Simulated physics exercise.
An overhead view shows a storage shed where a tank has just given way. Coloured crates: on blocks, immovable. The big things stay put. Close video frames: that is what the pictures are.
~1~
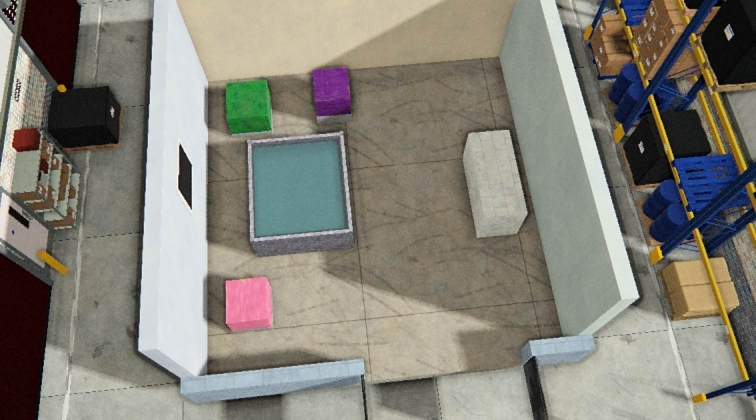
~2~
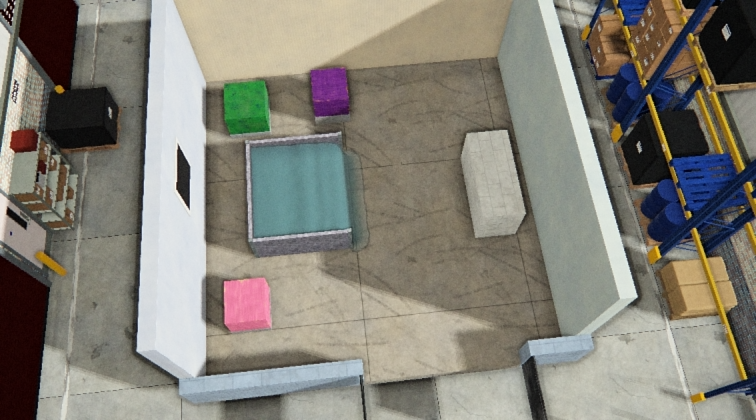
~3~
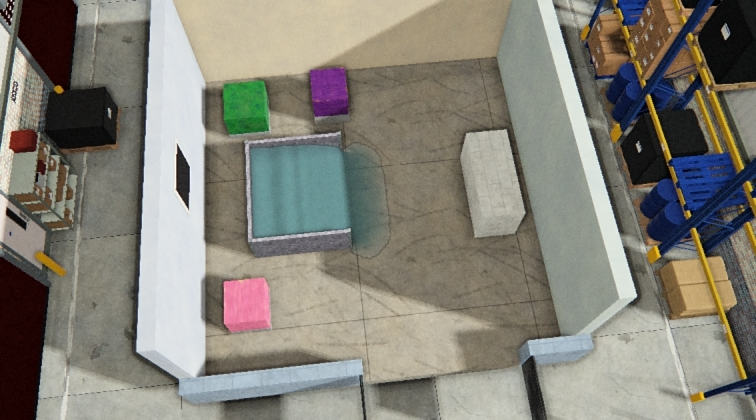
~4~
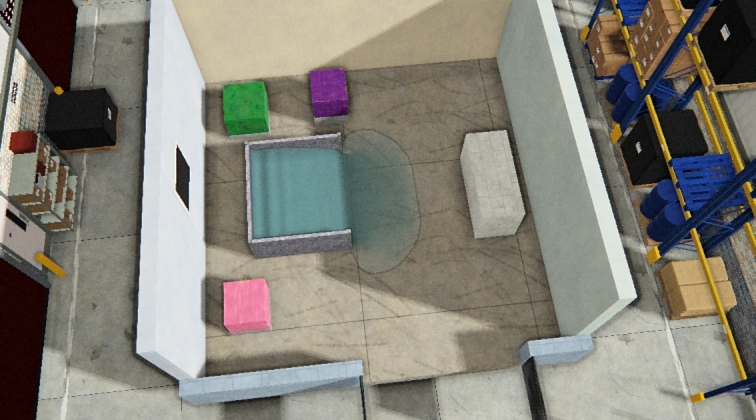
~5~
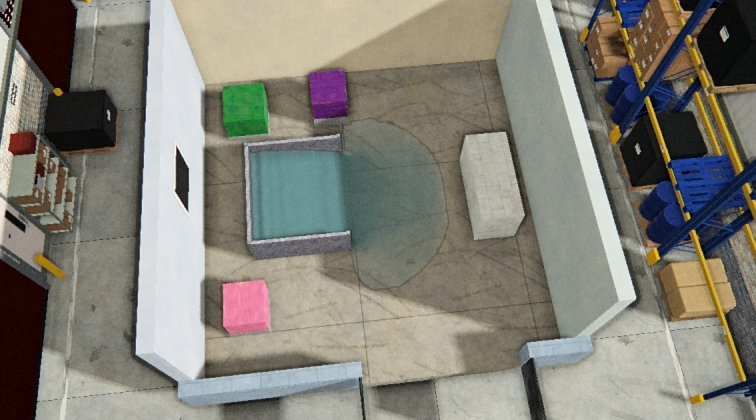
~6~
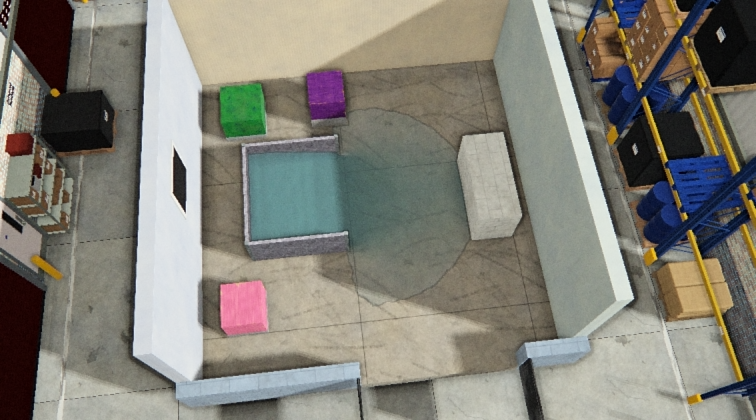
Water pours from the open tank's right side and spreads across the shed floor.
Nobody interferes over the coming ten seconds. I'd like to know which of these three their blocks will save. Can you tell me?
Sure: The green crate comes through dry; the purple crate comes through dry; the pink crate comes through dry.
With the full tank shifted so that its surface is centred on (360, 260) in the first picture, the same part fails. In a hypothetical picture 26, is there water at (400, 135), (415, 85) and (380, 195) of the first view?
As listed: Under water, under water, dry.
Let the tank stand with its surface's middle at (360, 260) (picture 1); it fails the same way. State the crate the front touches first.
First is the one in purple.
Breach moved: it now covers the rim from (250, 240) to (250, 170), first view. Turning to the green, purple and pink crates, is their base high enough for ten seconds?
Going through them, the green gets reached, the purple is never reached and the pink gets reached.
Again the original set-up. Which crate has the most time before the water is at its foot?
Coming in last, the crate marked pink.
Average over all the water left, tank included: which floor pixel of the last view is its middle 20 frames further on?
Centre of the water: Near (430, 183).
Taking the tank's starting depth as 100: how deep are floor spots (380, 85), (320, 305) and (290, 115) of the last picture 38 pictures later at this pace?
Roughly 12, 0 and 0 per cent, in turn.
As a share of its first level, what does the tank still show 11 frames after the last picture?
Near 24 in a hundred.
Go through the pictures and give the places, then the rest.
In the first picture, the open tank at (299, 187) is whole and still.
In the second picture, the front is at (354, 249), out from the gap at (344, 193).
In the third picture, water pours out at (344, 194) and has run to (371, 253).
In the fourth picture, water pours out at (344, 196) and has run to (388, 141).
In the fifth picture, water pours out at (343, 198) and has run to (444, 224).
In the sixth picture, water pours out at (341, 198) and has run to (457, 158).
A moment on, water covers 40 % of the floor; the green crate not reached, the purple crate water round its plinth, the pink crate not reached.
Next, water covers 50 % of the floor; the green crate not reached, the purple crate water round its plinth, the pink crate not reached.
Then, water covers 55 % of the floor; the green crate not reached, the purple crate water round its plinth, the pink crate not reached.
Later, water covers 70 % of the floor; the green crate water round its plinth, the purple crate water round its plinth, the pink crate not reached.
In the end, water covers 100 % of the floor; the green crate stayed above the water, the purple crate stayed above the water, the pink crate stayed above the water.
